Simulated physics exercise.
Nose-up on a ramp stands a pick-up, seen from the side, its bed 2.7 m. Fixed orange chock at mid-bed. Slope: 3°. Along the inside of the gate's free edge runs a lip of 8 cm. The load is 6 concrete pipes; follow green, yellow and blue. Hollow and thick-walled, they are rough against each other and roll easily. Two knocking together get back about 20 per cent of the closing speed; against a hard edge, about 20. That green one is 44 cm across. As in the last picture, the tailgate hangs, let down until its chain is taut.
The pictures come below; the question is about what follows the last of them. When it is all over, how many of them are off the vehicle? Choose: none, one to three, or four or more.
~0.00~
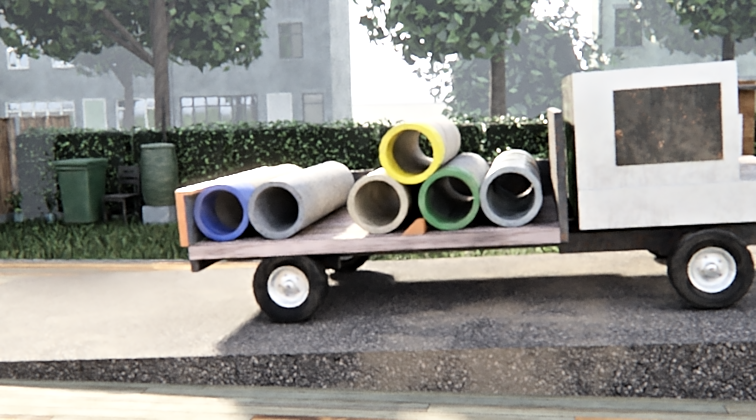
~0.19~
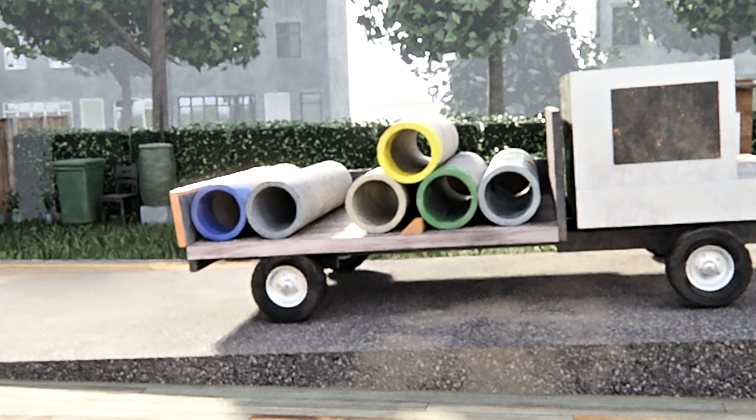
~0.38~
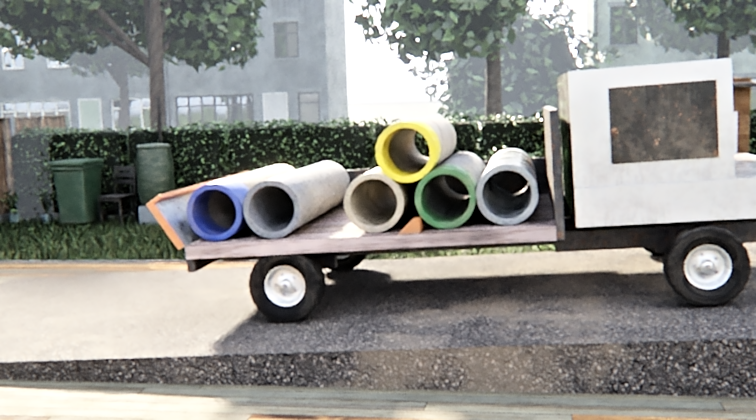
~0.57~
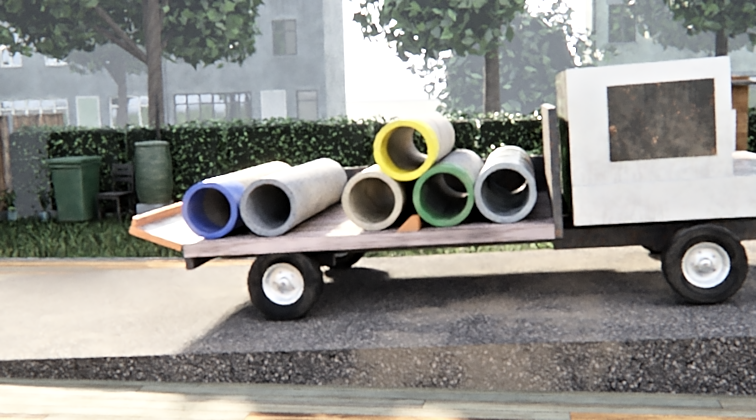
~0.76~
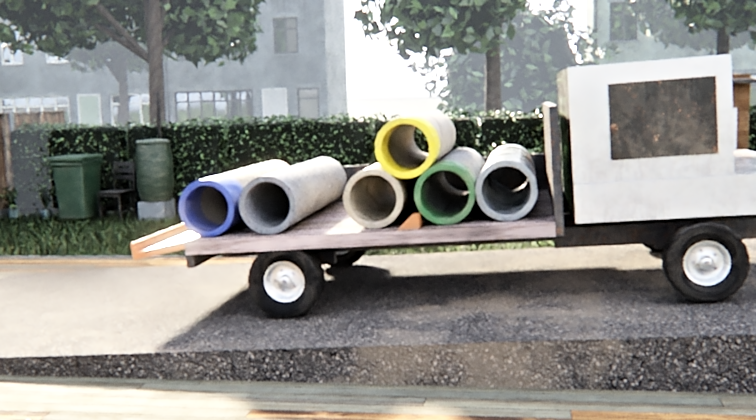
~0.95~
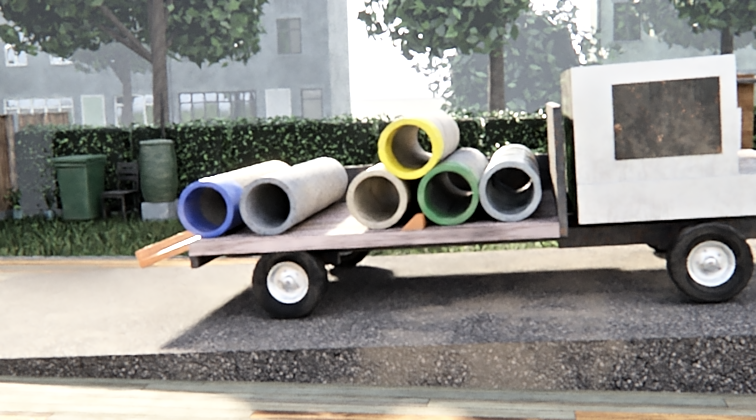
Answer: One to three, which leaves 4 out of 6.
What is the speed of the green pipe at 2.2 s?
About 0.0 m/s.
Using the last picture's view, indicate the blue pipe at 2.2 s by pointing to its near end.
Roughly at (135, 221).
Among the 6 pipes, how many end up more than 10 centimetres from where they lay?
2.
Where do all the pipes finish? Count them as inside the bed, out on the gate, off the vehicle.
Tally: 4; 0; 2.
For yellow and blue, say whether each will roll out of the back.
Here yellow is retained and blue leaves.
Then, 2.2 s in, green is on the bed, 195 cm short of the hinge; yellow is up on others, 170 cm short of the hinge; blue is on the gate, 45 cm past the hinge, rolling left; 0 out so far.
Then, 3.9 s in, blue is off the vehicle; still the same for green, yellow; 2 out so far.
In the end (7.2 s), green is on the bed, 195 cm short of the hinge; yellow is up on others, 170 cm short of the hinge; blue is out on the ground; 2 out so far.
